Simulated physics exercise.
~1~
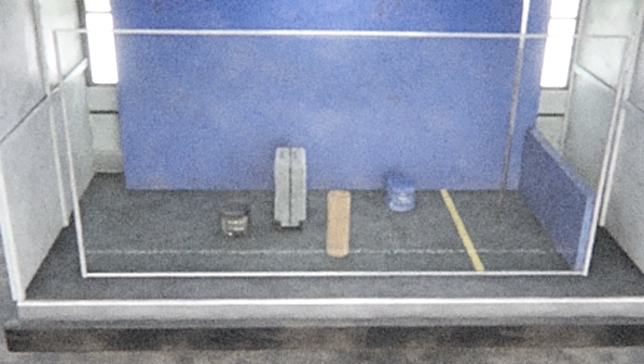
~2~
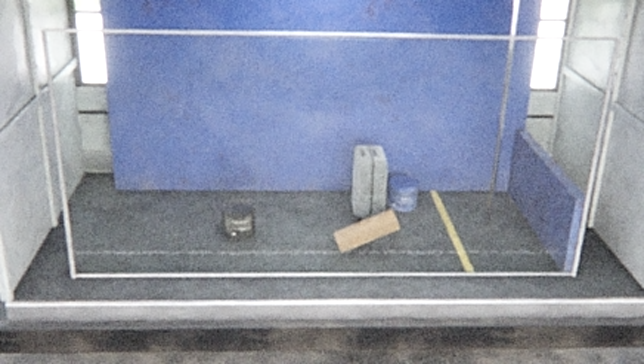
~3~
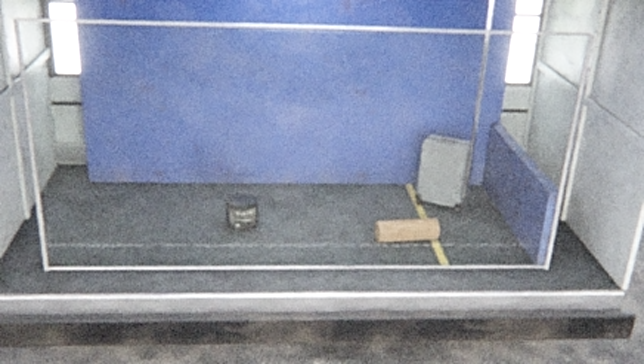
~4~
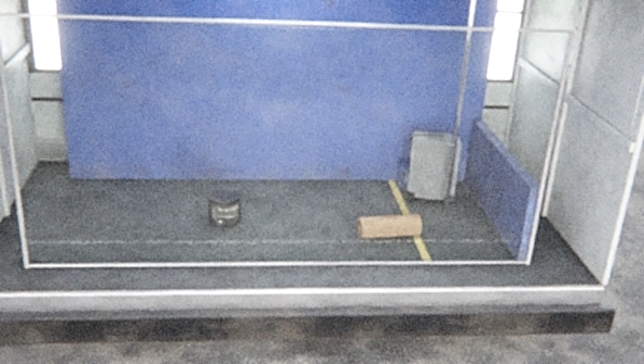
A large blue wall stands behind a dark grey floor in a bay framed by thin white bars, seen from the front and slightly above. An upright grey case stands left of centre, between a black bucket and an upright brown roll, with a blue bucket near a yellow line. The case slides right while the roll tips onto its side. Both move farther right, and the case passes the line as the view shifts. Finally, the case rests beyond the line, mostly hiding the blue bucket; the roll lies across it, and the black bucket stays left.
